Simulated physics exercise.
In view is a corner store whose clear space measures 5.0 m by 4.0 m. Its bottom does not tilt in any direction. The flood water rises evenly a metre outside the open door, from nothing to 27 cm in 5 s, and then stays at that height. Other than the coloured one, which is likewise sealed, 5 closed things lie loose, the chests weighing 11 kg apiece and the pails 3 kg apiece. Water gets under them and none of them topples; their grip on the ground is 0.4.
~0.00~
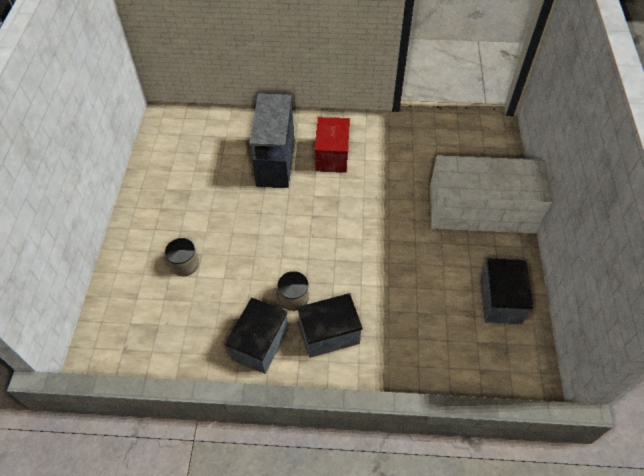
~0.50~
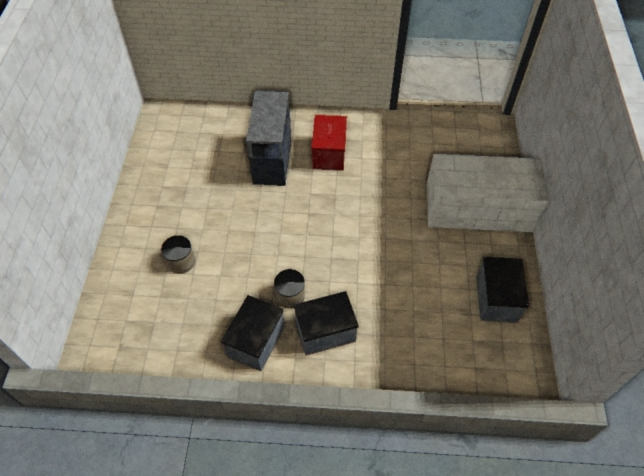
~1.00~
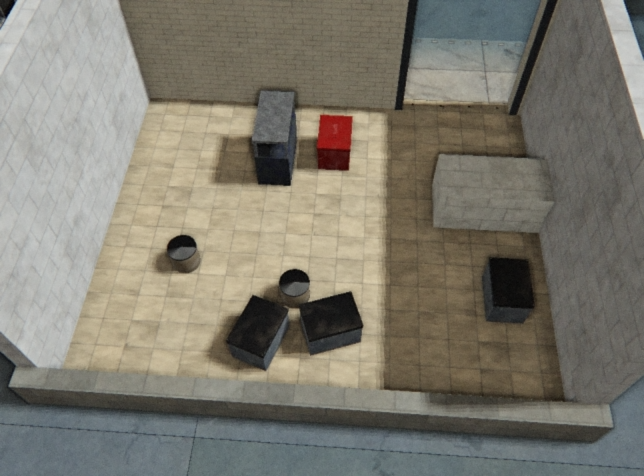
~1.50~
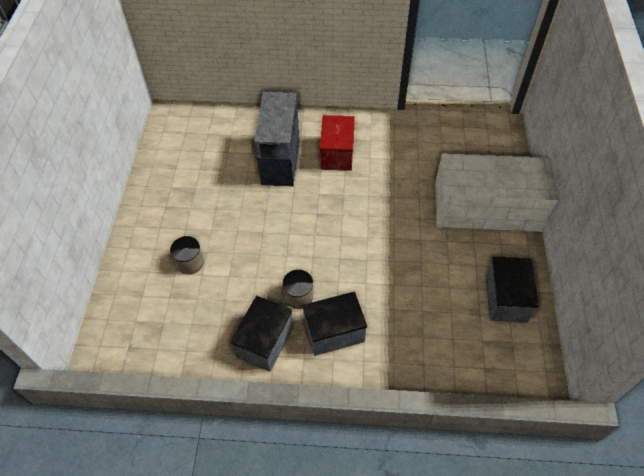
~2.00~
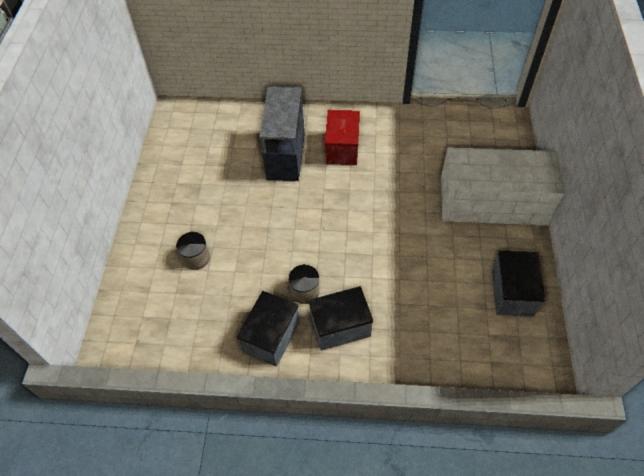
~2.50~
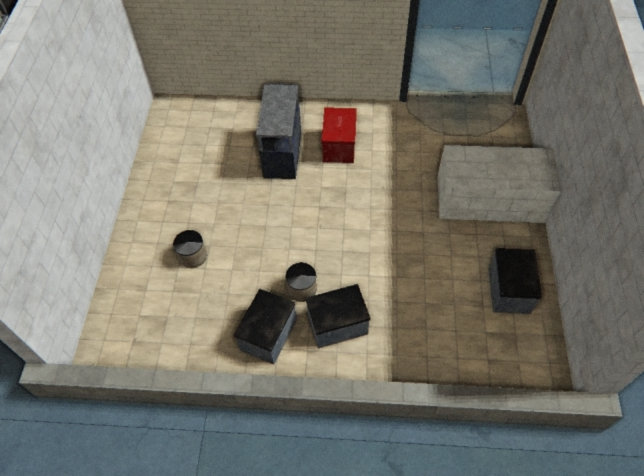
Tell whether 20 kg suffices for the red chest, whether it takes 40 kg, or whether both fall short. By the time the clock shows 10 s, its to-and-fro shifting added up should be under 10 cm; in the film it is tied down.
Expect neither amount to be sufficient.
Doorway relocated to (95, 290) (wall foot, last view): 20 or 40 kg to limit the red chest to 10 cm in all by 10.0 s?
If so, even the lighter mass works.
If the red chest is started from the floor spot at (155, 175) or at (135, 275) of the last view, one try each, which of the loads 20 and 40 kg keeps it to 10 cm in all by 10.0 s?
For the first start the lighter one suffices; for the second you need the heavier one.
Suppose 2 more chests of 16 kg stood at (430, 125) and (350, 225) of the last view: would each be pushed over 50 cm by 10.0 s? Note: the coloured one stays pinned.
First exceeds it, then exceeds it.
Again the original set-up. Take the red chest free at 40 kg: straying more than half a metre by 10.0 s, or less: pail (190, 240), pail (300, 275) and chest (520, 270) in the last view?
Results in sequence: Threshold exceeded; threshold exceeded; threshold not reached.
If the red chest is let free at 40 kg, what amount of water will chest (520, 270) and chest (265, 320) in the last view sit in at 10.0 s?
Depths: Near 2 cm, then near 16 cm.
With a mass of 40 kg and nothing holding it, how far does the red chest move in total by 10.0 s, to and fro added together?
I'd put it near 20 cm in all.
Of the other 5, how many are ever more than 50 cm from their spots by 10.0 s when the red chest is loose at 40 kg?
I count 4 of them.
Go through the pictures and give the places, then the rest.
The first frame shows the red chest at (333, 134) rests on the ground; 0.0 m2 under water; 0 of 6 have shifted.
The second frame shows the red chest at (330, 132), on the bottom; water covers 0.0 m2; 0 of 6 have shifted.
The third frame shows the red chest at (335, 132) rests on the ground; water covers 0.0 m2; 0 of 6 have shifted.
The fourth frame shows the red chest at (338, 132), on the bottom; water covers 0.0 m2; 0 of 6 have shifted.
The fifth frame shows the red chest at (343, 126), on the bottom; 0.0 m2 under water; 0 of 6 have shifted.
The sixth frame shows the red chest at (339, 124) rests on the ground; water covers 0.7 m2; 0 of 6 have shifted.
After 3.5 s the red chest would be 0 cm from its start with 20 kg and 0 cm from its start with 40 kg; 0 cm of water round it then.
After 4.5 s the red chest would be 0 cm from its start with 20 kg and 0 cm from its start with 40 kg; 1 cm of water round it then.
After 7.0 s the red chest would be 31 cm from its start with 20 kg and 8 cm from its start with 40 kg; 7 cm of water round it then.
After 10.0 s the red chest would be 63 cm from its start with 20 kg and 24 cm from its start with 40 kg; 7 cm of water round it then.
